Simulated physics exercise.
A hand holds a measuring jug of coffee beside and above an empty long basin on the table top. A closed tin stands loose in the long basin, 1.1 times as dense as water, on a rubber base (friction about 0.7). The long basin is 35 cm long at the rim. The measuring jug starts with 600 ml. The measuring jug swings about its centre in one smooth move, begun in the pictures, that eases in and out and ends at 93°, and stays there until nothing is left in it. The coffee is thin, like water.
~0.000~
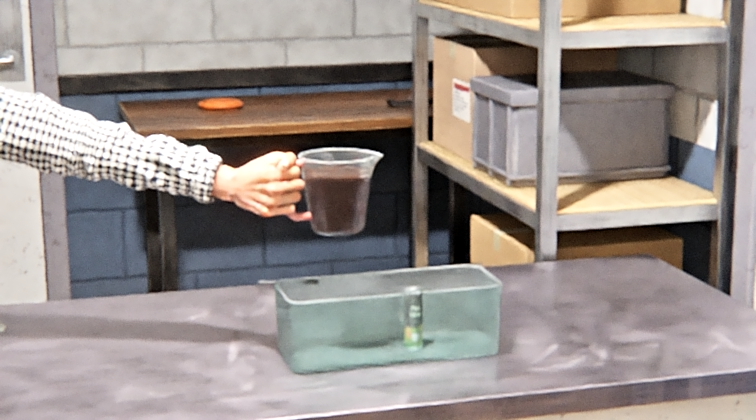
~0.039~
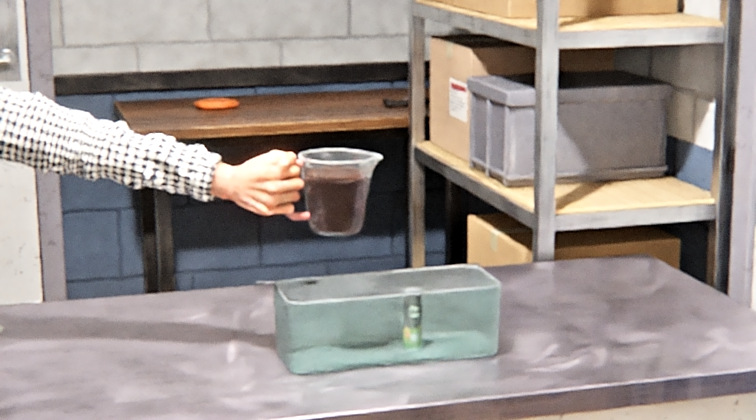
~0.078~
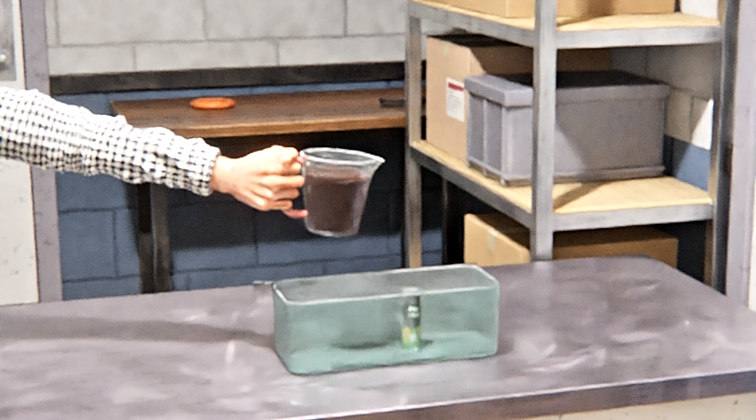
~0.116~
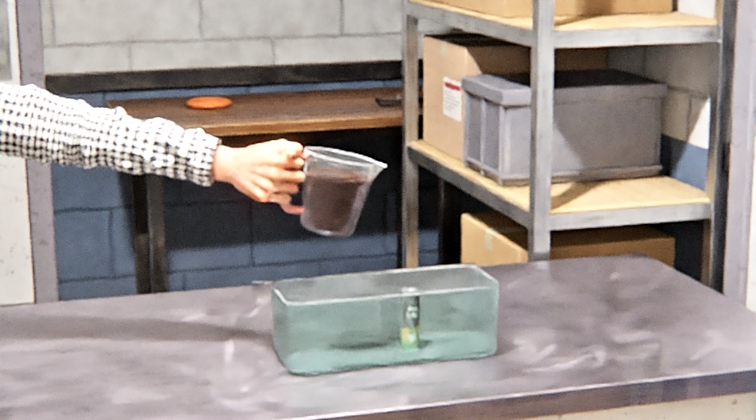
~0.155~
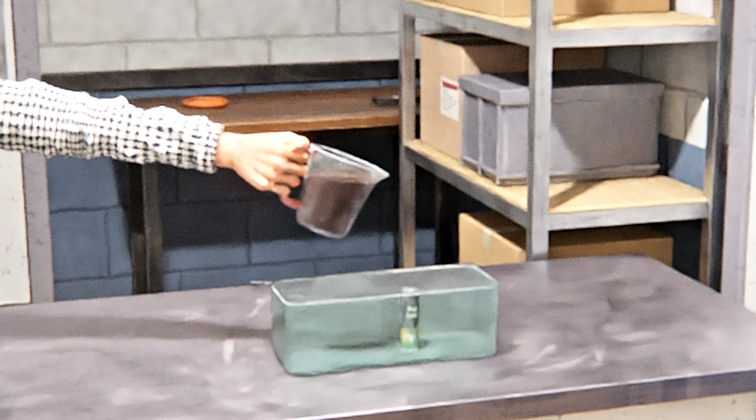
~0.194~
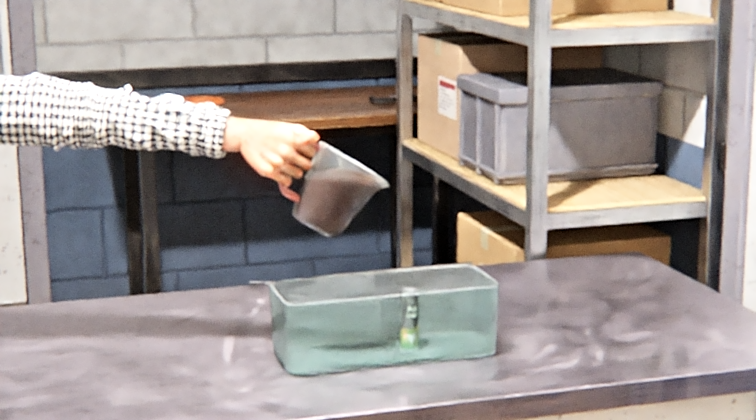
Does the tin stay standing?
It stays up.
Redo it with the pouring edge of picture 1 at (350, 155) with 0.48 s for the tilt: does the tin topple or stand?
Then it topples.
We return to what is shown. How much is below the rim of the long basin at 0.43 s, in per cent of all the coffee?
Near 10 in a hundred.
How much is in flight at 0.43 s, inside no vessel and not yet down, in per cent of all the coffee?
Near 34 in a hundred.
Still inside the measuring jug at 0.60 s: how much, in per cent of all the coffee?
Near 20 in a hundred.
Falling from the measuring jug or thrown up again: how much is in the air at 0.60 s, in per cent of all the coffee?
Near 20 in a hundred.
Then, 0.43 s in, the tilt is 91° and 56 per cent is still to pour; the tin stands where it began.
Then, 0.60 s in, the tilt is 93° and 20 per cent is still to pour; the tin stands where it began.
Then, 0.78 s in, the tilt is 93° and 5 per cent is still to pour; the tin stands where it began.
Then, 0.98 s in, the tilt is 93° and 1 per cent is still to pour; the tin stands where it began.
Finally, the tin stands where it began.
